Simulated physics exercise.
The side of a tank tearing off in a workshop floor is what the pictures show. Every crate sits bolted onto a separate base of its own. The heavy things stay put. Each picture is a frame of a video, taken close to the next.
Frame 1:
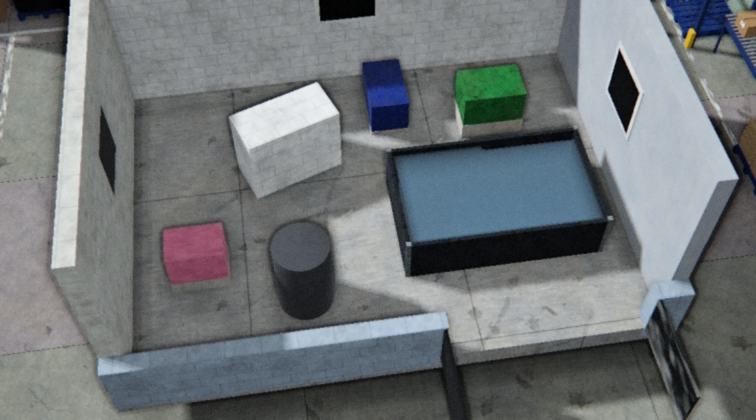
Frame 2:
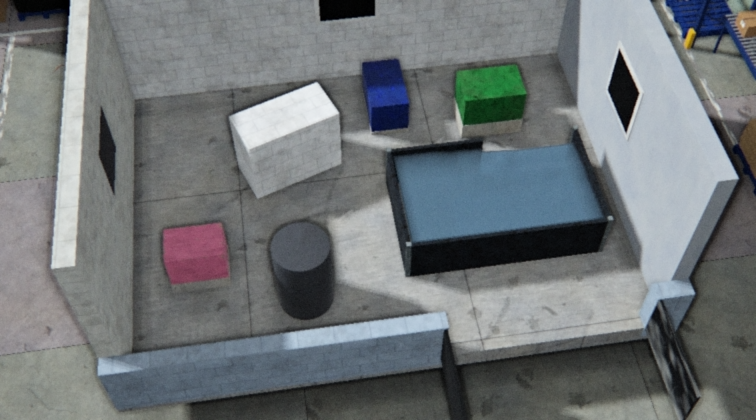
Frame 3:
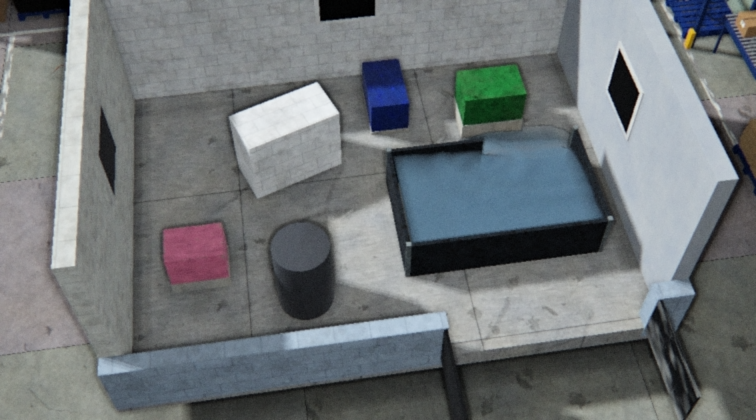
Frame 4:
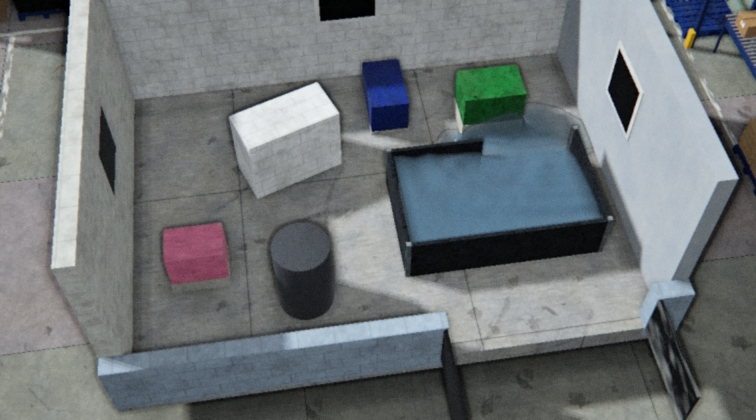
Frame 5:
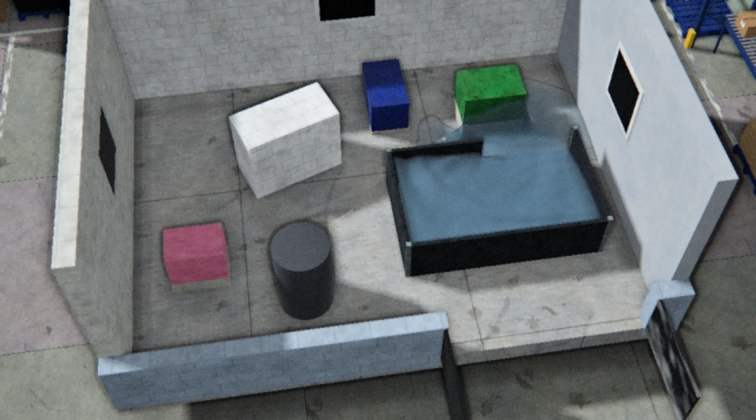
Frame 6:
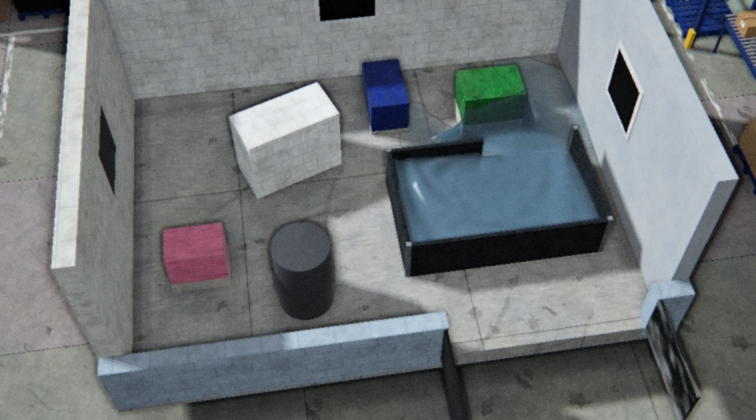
We see an open tank of still water in a walled workshop among several blocks and a dark cylinder; part of its far side opens, and water pours through the gap, spreading across the floor around the green block.
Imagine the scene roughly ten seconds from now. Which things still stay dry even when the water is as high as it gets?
Outcome: The blue crate sits too low, the green crate sits too low, the pink crate sits high enough.
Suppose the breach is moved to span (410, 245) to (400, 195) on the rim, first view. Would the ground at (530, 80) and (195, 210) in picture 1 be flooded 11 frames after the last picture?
I'd expect the first point to stay dry and the second point to be reached.
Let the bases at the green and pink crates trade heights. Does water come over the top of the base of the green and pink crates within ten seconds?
Result - green crate: Hit; pink crate: Untouched.
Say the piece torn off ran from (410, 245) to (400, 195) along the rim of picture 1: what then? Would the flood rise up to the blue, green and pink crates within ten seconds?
Going crate by crate, the blue one is caught, then the green one stays out of reach, then the pink one is caught.
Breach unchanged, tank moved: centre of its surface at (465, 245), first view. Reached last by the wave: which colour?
Pink-painted one.
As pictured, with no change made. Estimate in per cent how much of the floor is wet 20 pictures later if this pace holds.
Around 55 percent.
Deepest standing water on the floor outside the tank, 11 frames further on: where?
Deepest point: About (554, 69).
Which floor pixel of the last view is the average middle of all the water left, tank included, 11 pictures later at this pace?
I'd say around (495, 168).
A moment on, water covers 20 % of the floor; the blue crate water round its plinth, the green crate water round its plinth, the pink crate not reached.
Next, water covers 35 % of the floor; the blue crate water round its plinth, the green crate water round its plinth, the pink crate not reached.
Then, water covers 55 % of the floor; the blue crate water round its plinth, the green crate water round its plinth, the pink crate water round its plinth.
Later, water covers 85 % of the floor; the blue crate water round its plinth, the green crate water round its plinth, the pink crate water round its plinth.
In the end, water covers 100 % of the floor; the blue crate was topped, the green crate was topped, the pink crate stayed above the water.
